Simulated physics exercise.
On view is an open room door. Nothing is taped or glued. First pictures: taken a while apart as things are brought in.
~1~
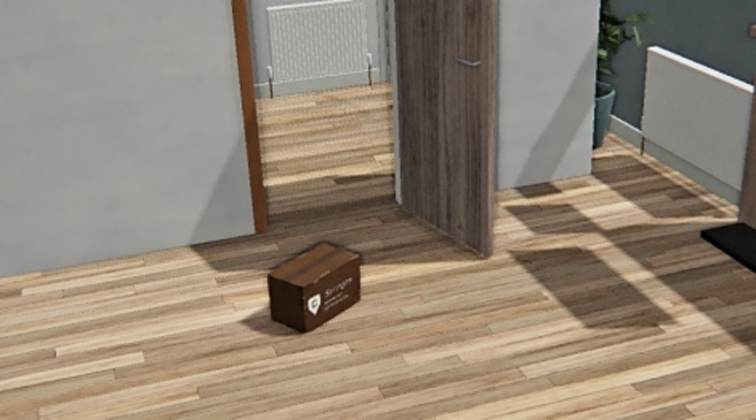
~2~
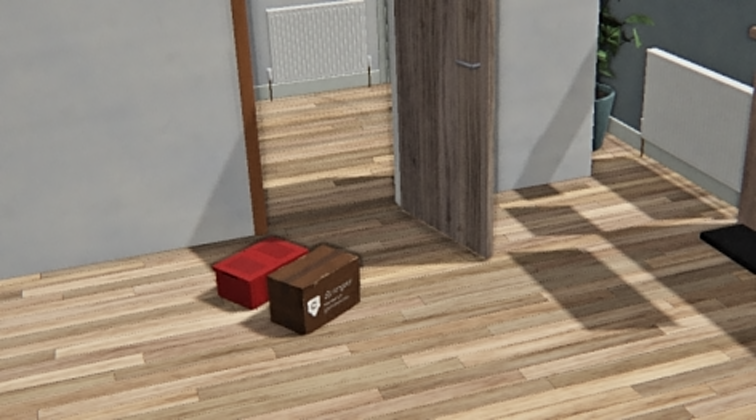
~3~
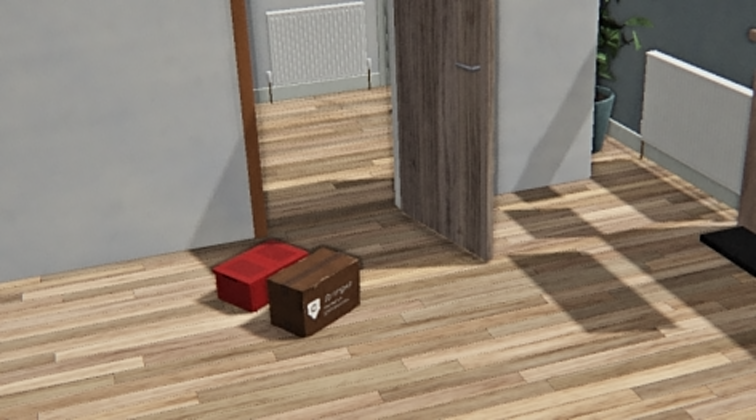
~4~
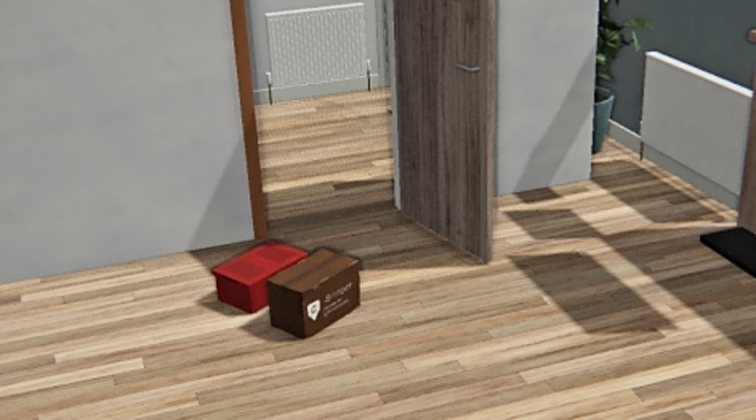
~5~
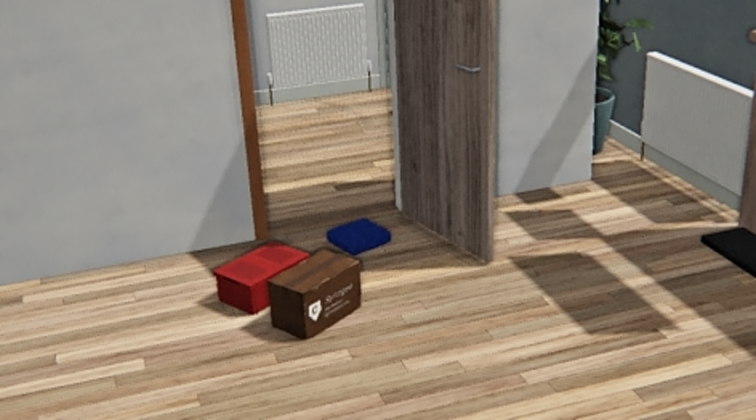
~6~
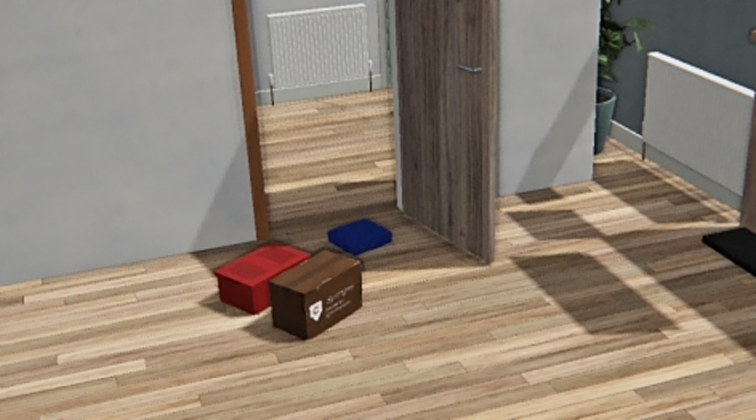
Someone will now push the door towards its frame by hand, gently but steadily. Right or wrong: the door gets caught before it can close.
Wrong.
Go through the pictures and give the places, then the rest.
Door wide open and still, in the first picture.
Door wide open and still; red tote (262, 273); brown box (315, 289), in the second picture.
Door wide open and still; red tote (262, 276); brown box (315, 292), in the third picture.
Door wide open and still; red tote (262, 277); brown box (315, 293), in the fourth picture.
Door wide open and still; red tote (263, 278); brown box (316, 294), in the fifth picture.
Door wide open and still; blue cushion (360, 237); red tote (264, 278), in the sixth picture.
Then, 1.70 s later than the last frame, door 55° open; blue cushion moved a little near (349, 236).
Then, 2.60 s later than the last frame, door 22° open; blue cushion moved about its own width near (318, 229).
When it is over, door 0° open; moved from the start, blue cushion; the other 2 as before. End places, in pixels of the last picture, blue cushion near (306, 215).
